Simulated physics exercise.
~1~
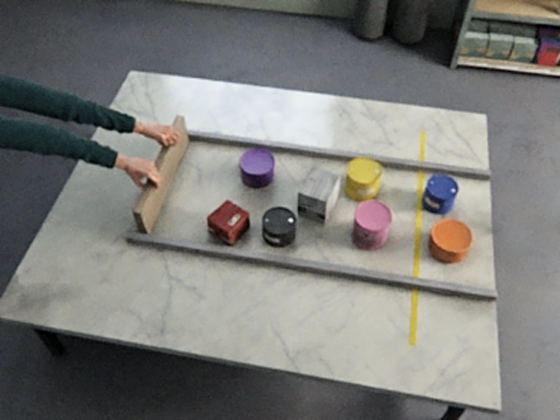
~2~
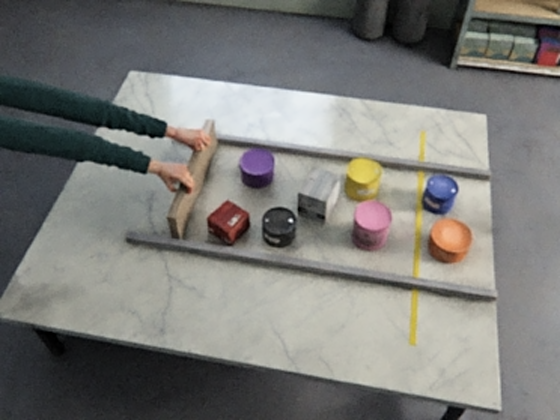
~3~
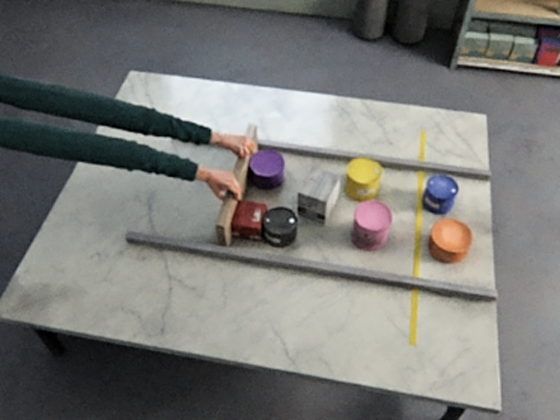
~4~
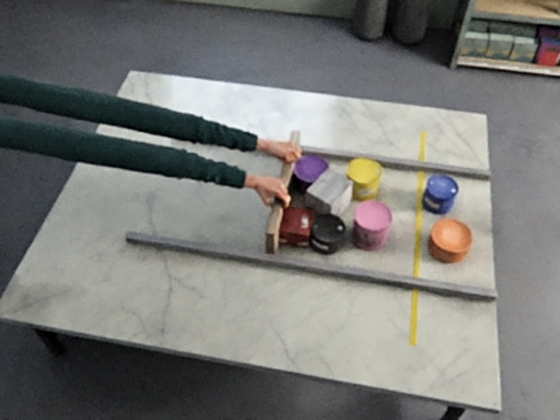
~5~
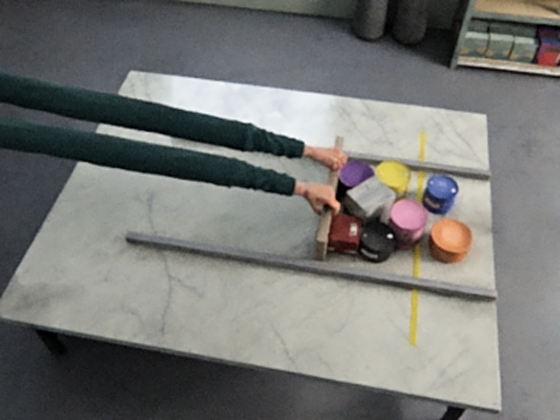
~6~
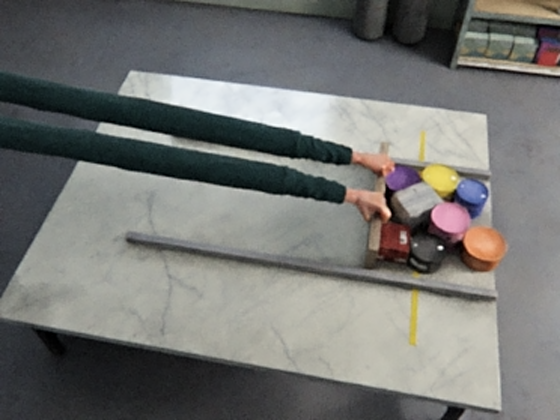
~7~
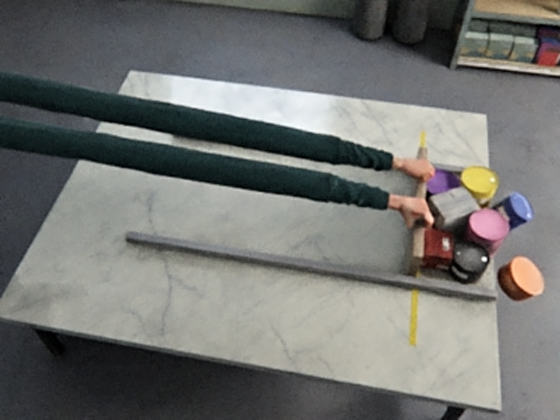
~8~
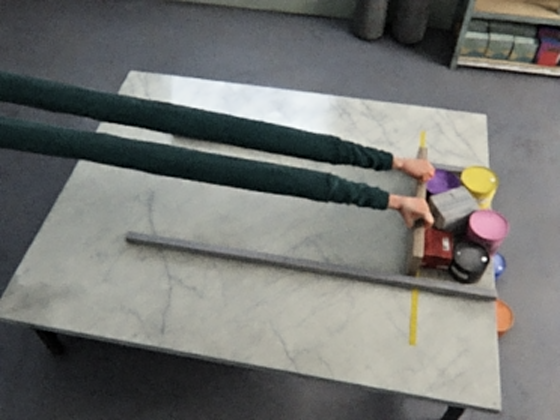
In the video, two hands in dark green sleeves push a plank rightward along a marbled table between two rails, gathering colorful round containers, a red package and a silvery box. The plank stops at the yellow tape, and the orange and blue containers drop off the right edge.
